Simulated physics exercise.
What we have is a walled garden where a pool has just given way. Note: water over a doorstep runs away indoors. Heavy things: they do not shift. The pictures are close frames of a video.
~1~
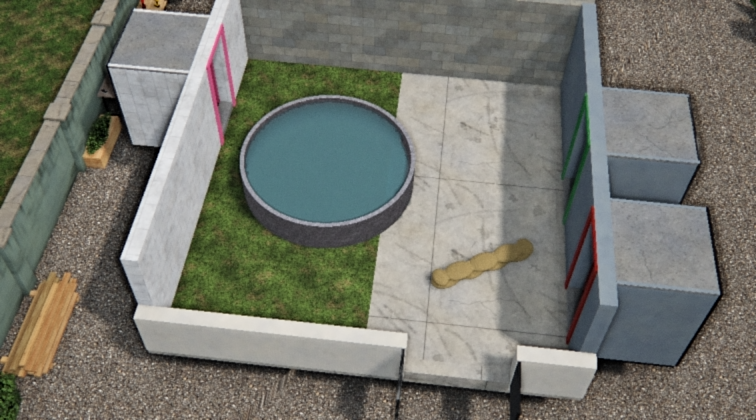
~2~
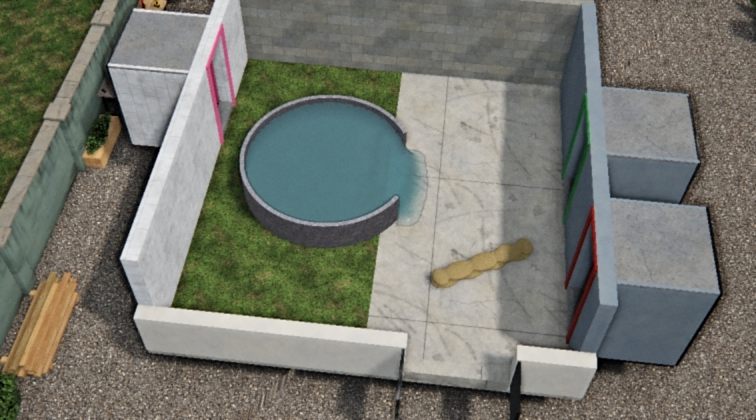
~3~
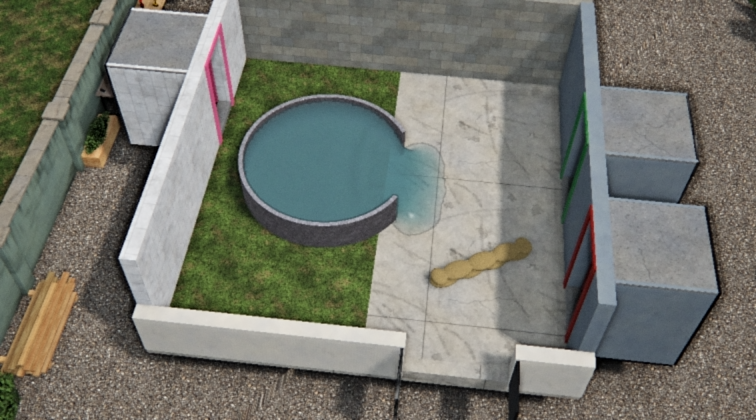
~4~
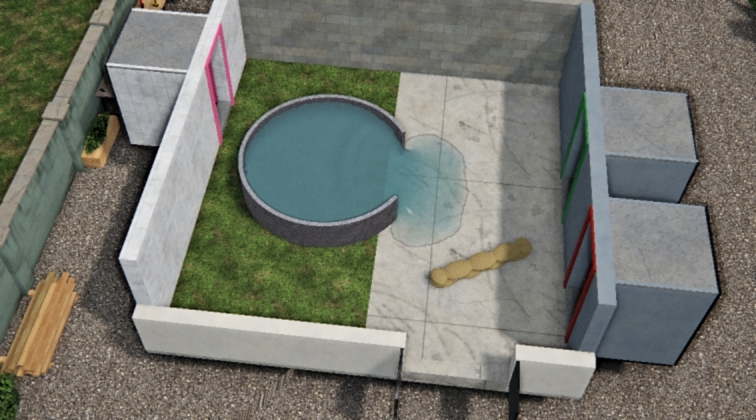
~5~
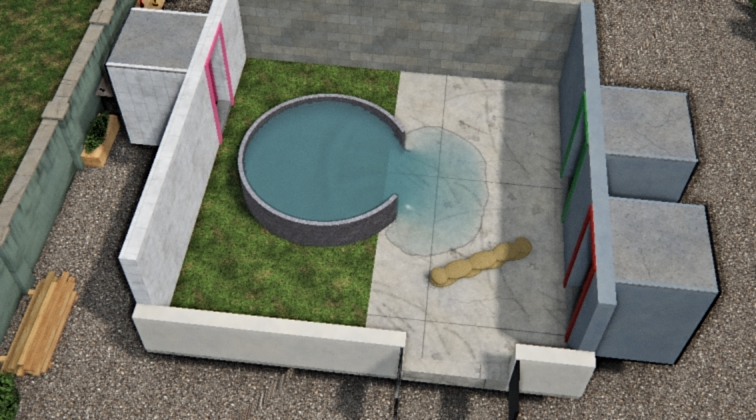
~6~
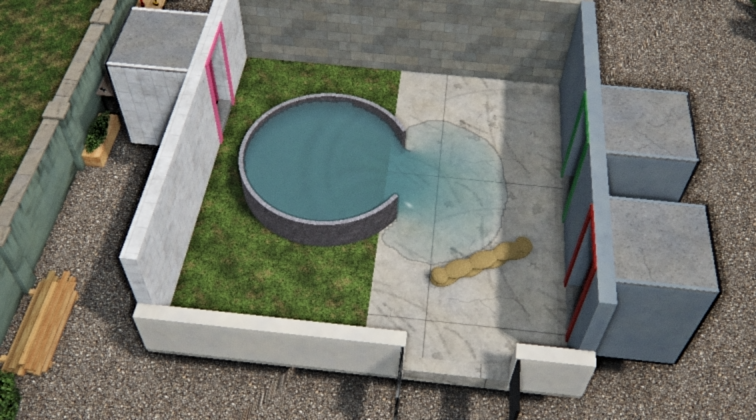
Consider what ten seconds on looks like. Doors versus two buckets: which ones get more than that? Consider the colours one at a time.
The red door gets no more, the pink door gets no more, the green door gets more.
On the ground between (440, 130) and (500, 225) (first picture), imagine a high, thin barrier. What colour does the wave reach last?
That's the pink-painted one, I reckon.
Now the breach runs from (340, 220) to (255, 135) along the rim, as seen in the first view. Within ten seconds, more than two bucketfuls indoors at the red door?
Result for the red door: It ends up above.
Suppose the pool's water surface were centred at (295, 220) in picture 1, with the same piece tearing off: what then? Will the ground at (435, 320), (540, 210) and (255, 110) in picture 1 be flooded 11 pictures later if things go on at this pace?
Soaked, soaked, bone-dry.
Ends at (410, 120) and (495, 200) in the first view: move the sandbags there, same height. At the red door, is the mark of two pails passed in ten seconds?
The red one tops it.
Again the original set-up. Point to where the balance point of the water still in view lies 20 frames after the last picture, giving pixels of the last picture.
It is near (406, 179).
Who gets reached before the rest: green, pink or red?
That's the green one.
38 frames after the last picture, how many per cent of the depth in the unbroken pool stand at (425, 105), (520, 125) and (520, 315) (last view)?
Estimated readings in sequence: 10, 30, 6 percent.
A moment on, water covers 25 % of the floor; the red door not reached, the pink door not reached, the green door wet at the sill, nothing in.
Next, water covers 35 % of the floor; the red door wet at the sill, nothing in, the pink door not reached, the green door far over two buckets in.
Then, water covers 45 % of the floor; the red door wet at the sill, nothing in, the pink door not reached, the green door far over two buckets in.
Later, water covers 75 % of the floor; the red door wet at the sill, nothing in, the pink door not reached, the green door far over two buckets in.
In the end, water covers 95 % of the floor; the red door wet at the sill, nothing in, the pink door wet at the sill, nothing in, the green door far over two buckets in.
